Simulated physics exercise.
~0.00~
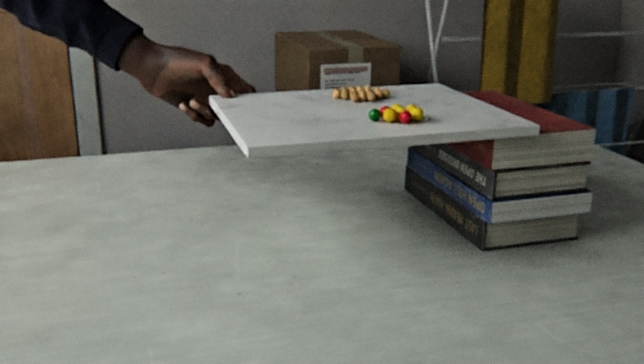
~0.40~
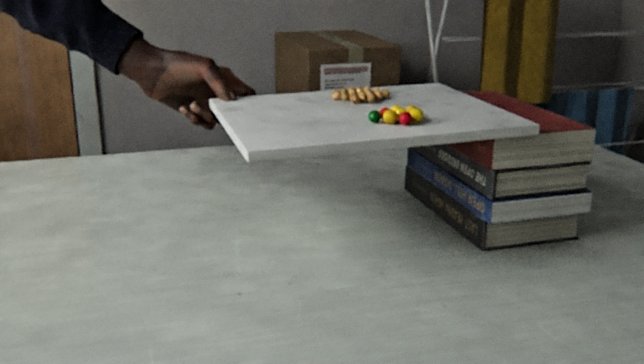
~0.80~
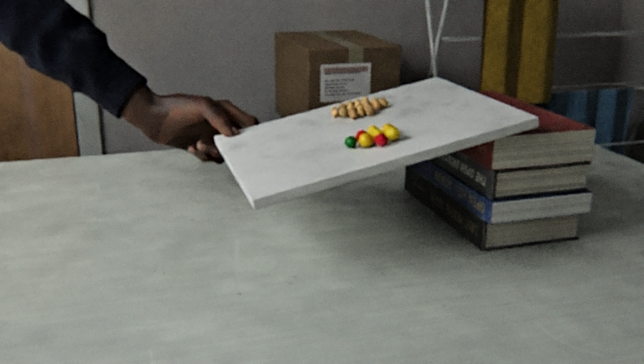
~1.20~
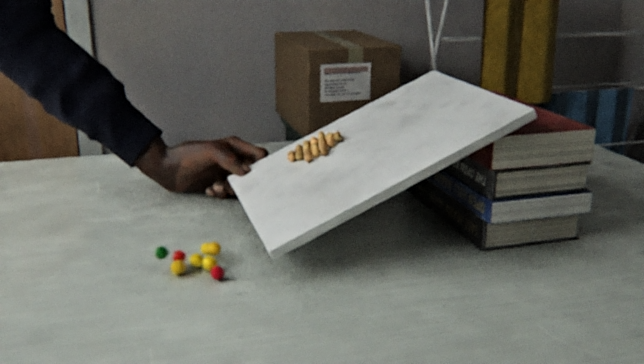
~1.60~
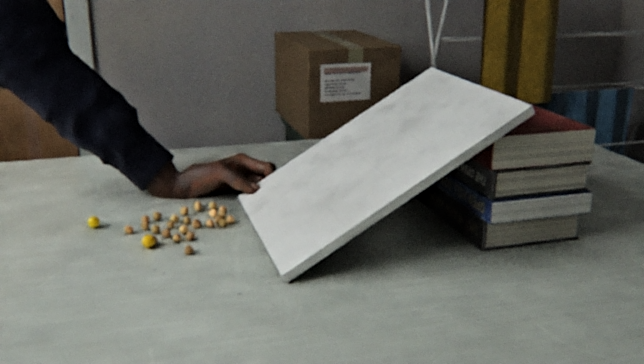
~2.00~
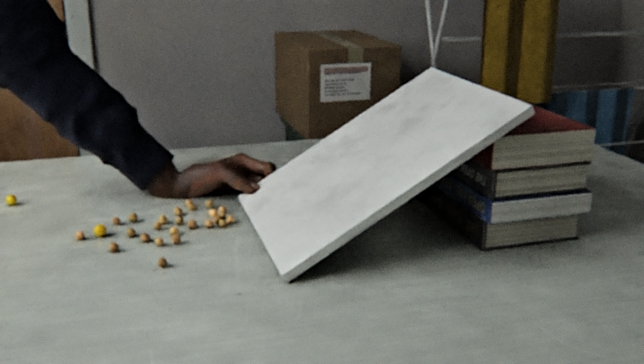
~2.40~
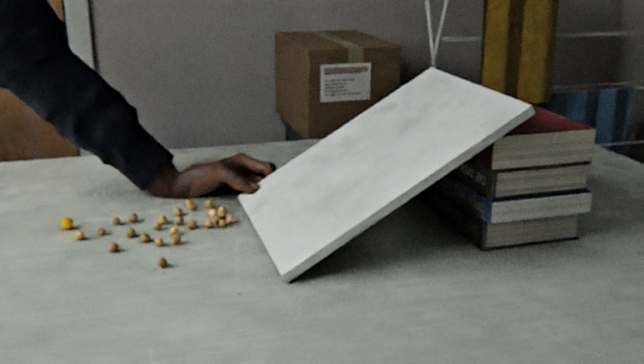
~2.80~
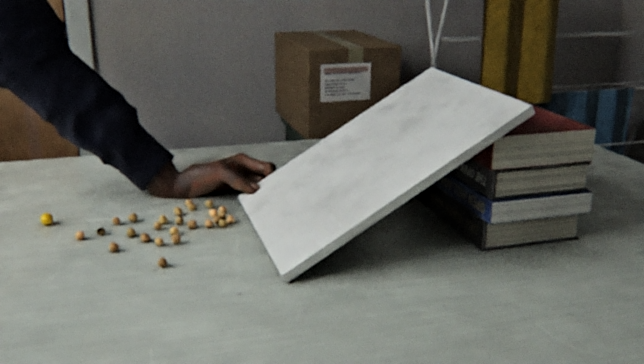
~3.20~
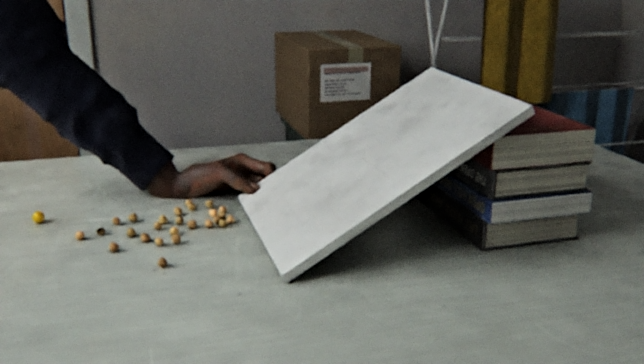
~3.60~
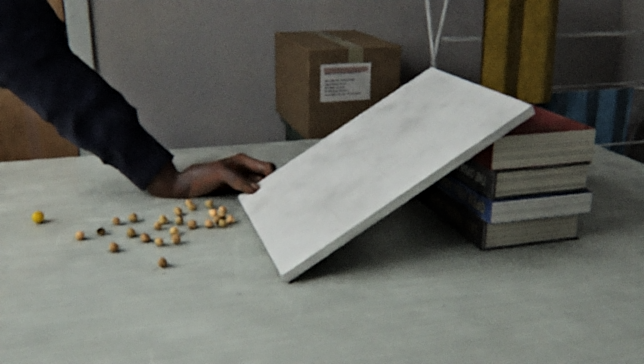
On a gray table, a hand lowers a board, spilling colorful balls, then tan pieces.
